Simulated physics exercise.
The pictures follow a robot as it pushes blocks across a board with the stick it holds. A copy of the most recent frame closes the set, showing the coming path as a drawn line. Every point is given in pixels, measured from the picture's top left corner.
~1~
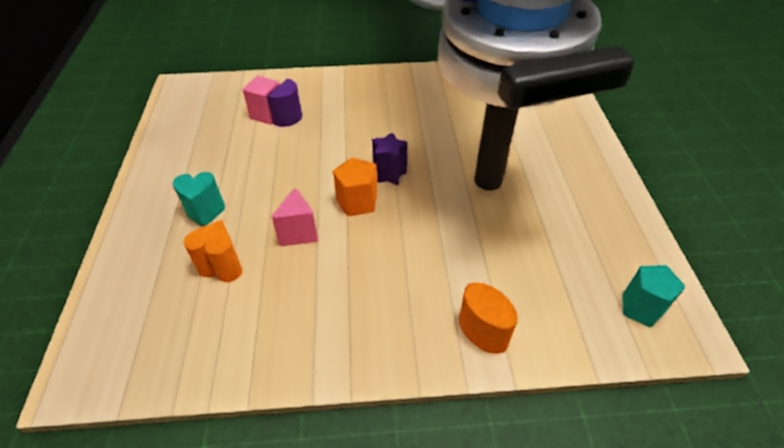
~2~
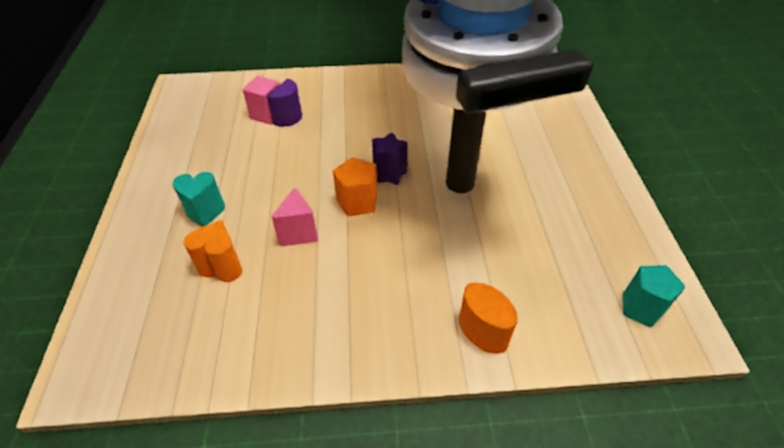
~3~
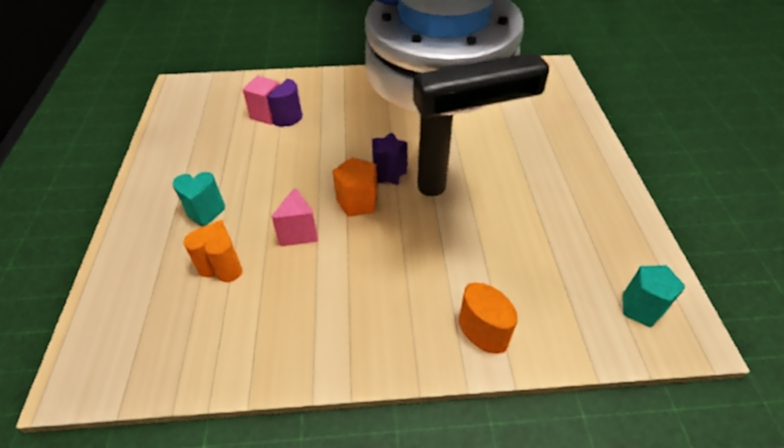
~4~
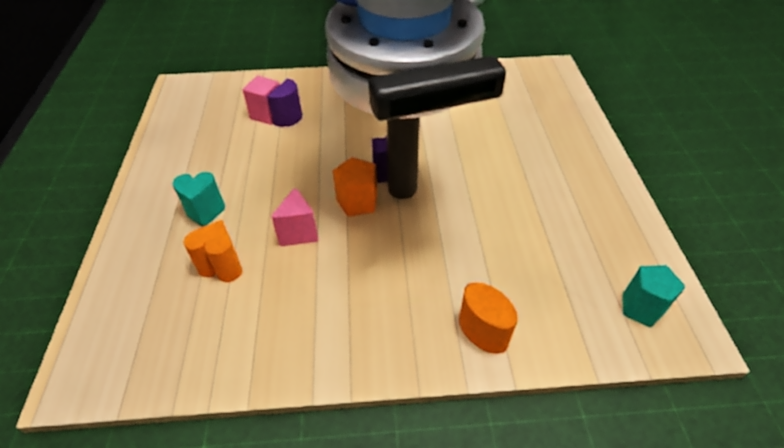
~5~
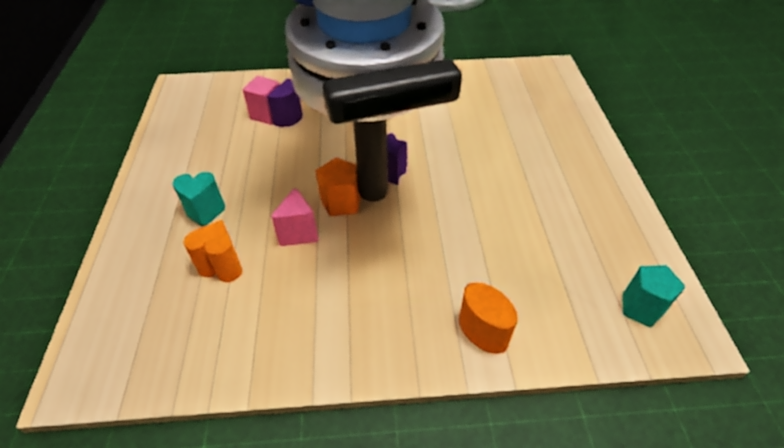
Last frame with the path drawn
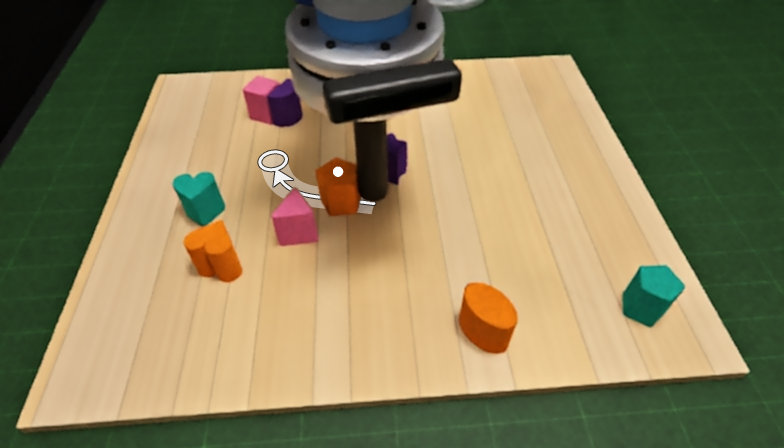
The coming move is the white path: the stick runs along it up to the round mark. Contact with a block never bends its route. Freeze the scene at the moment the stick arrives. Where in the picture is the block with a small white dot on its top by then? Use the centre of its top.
Its top face will be centred at roughly (245, 167).
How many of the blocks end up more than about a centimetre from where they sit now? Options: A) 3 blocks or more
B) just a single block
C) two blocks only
My pick is B.
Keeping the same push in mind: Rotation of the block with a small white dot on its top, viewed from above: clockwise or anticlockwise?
Turns anticlockwise.
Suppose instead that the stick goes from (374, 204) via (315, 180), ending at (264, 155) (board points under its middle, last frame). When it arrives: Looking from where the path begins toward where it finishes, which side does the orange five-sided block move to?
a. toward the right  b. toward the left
b (toward the left)
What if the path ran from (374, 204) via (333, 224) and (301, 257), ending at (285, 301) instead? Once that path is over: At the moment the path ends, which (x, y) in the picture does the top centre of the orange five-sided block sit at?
It sits at (308, 176).
The drawn path runs from (374, 204) via (329, 198) and (288, 187), ending at (273, 161); the dot is on the orange five-sided block.
On the path given first. One third of the way, stick at (326, 186); orange five-sided block at (289, 170), turned 15° anticlockwise.
Two thirds of the way, stick at (285, 175); orange five-sided block at (247, 167), turned 50° anticlockwise.
At the end, stick at (270, 149); pink triangular piece not moved; orange five-sided block at (245, 167), turned 55° anticlockwise.
